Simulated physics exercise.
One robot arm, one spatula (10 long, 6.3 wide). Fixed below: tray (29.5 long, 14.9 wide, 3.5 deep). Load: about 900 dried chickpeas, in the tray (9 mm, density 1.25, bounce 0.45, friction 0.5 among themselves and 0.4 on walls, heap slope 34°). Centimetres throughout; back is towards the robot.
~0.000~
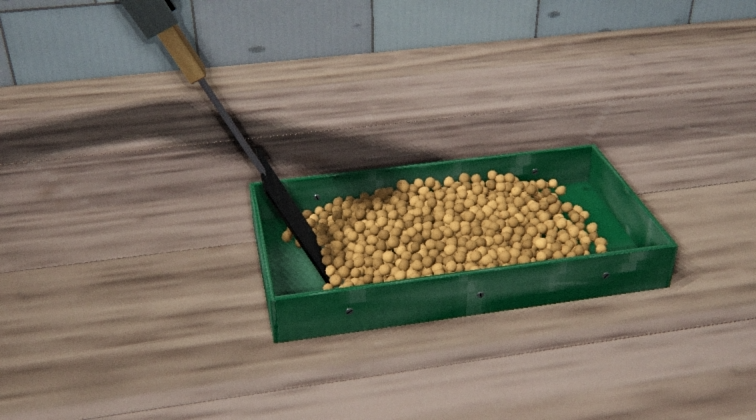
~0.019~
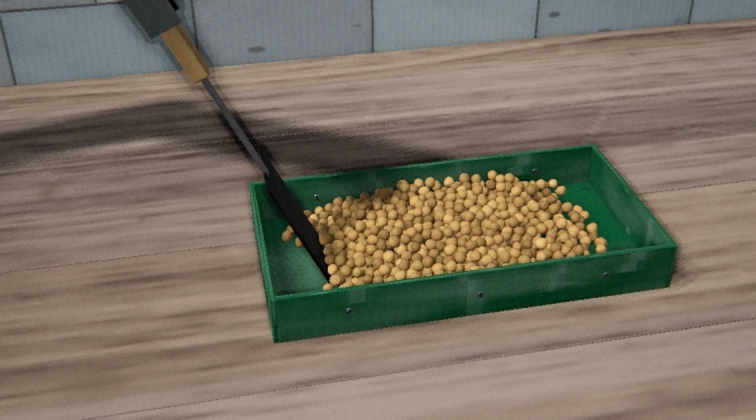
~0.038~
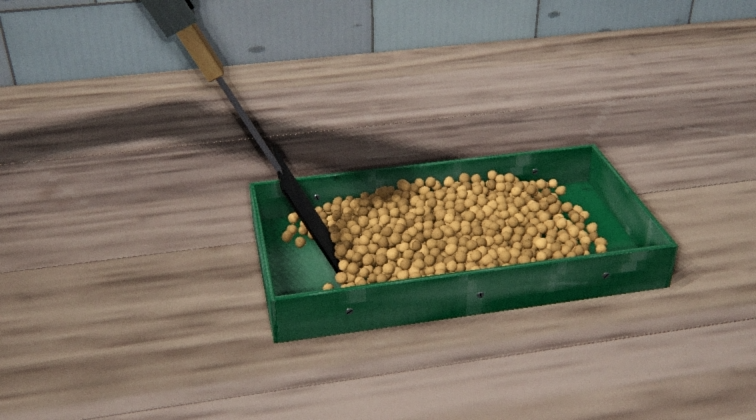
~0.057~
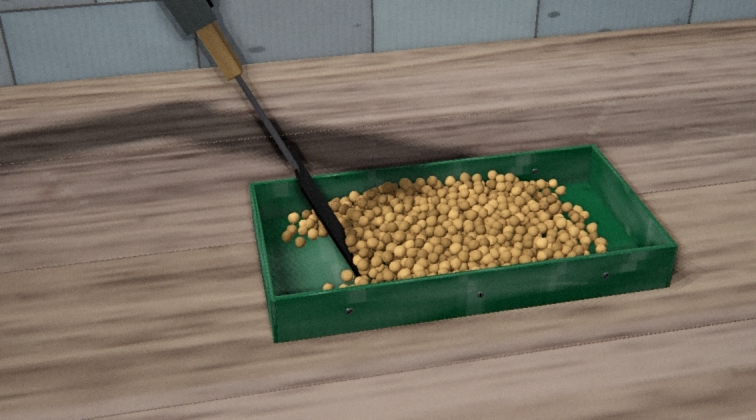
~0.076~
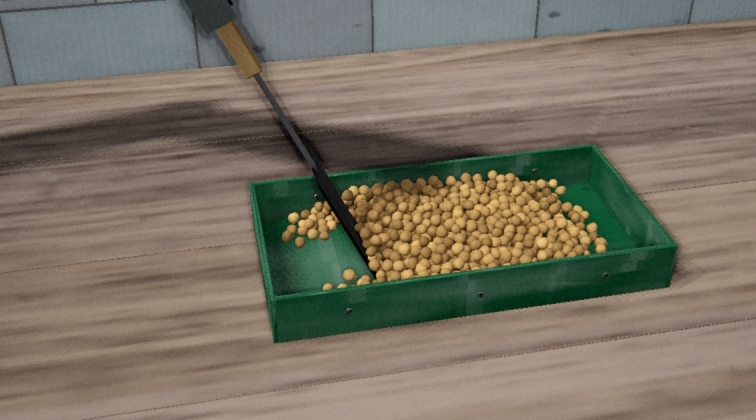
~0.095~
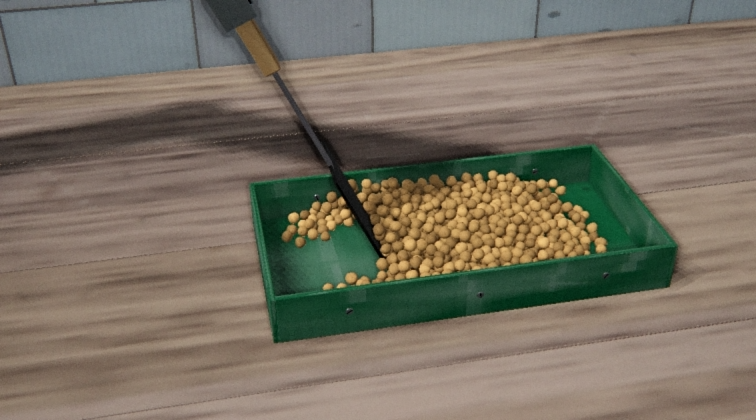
A dark spatula pushes through dried chickpeas in a green tray, moving steadily right.
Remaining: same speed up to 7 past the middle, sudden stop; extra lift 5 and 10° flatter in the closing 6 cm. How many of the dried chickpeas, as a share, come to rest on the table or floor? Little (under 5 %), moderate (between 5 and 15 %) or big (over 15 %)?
Answer: Little; under 5 % of the dried chickpeas finish on the table or floor.
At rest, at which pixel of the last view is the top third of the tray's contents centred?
At about (564, 213).
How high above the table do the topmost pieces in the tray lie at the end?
Some 4.5 cm.
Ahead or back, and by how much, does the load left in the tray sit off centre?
Some 5.0 cm ahead.
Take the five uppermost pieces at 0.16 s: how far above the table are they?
Roughly 5 cm.
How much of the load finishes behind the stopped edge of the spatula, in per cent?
Roughly 50 per cent.
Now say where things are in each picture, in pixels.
The first picture shows spatula top edge at (261, 169), sloping 65°; upper third of the load around (450, 229), from x 290 to 615, top at y 175; 900 in the tray.
The second picture shows spatula top edge at (264, 169), sloping 65°; upper third of the load around (450, 230), from x 290 to 615, top at y 175.
The third picture shows spatula top edge at (277, 167), sloping 65°; upper third of the load around (442, 230), from x 290 to 615, top at y 175.
The fourth picture shows spatula top edge at (294, 165), sloping 65°; upper third of the load around (440, 226), from x 290 to 615, top at y 175.
The fifth picture shows spatula top edge at (312, 163), sloping 65°; upper third of the load around (442, 225), from x 290 to 615, top at y 175.
The sixth picture shows spatula top edge at (329, 161), sloping 65°; upper third of the load around (443, 223), from x 290 to 615, top at y 175; 900 in the tray.
After 0.16 s, sloping 65°, highest piece 6 above the table; 900 in the tray.
After 0.23 s, sloping 61°, highest piece 7 above the table; 900 in the tray.
After 0.46 s, sloping 55°, highest piece 4 above the table; 884 in the tray, 15 on the table or floor, 1 on the blade or in flight.
After 1.51 s, sloping 55°, highest piece 4 above the table; 884 in the tray, 16 on the table or floor.
At rest, 884 in the tray, 16 on the table or floor. That is 2 % on the table or floor.
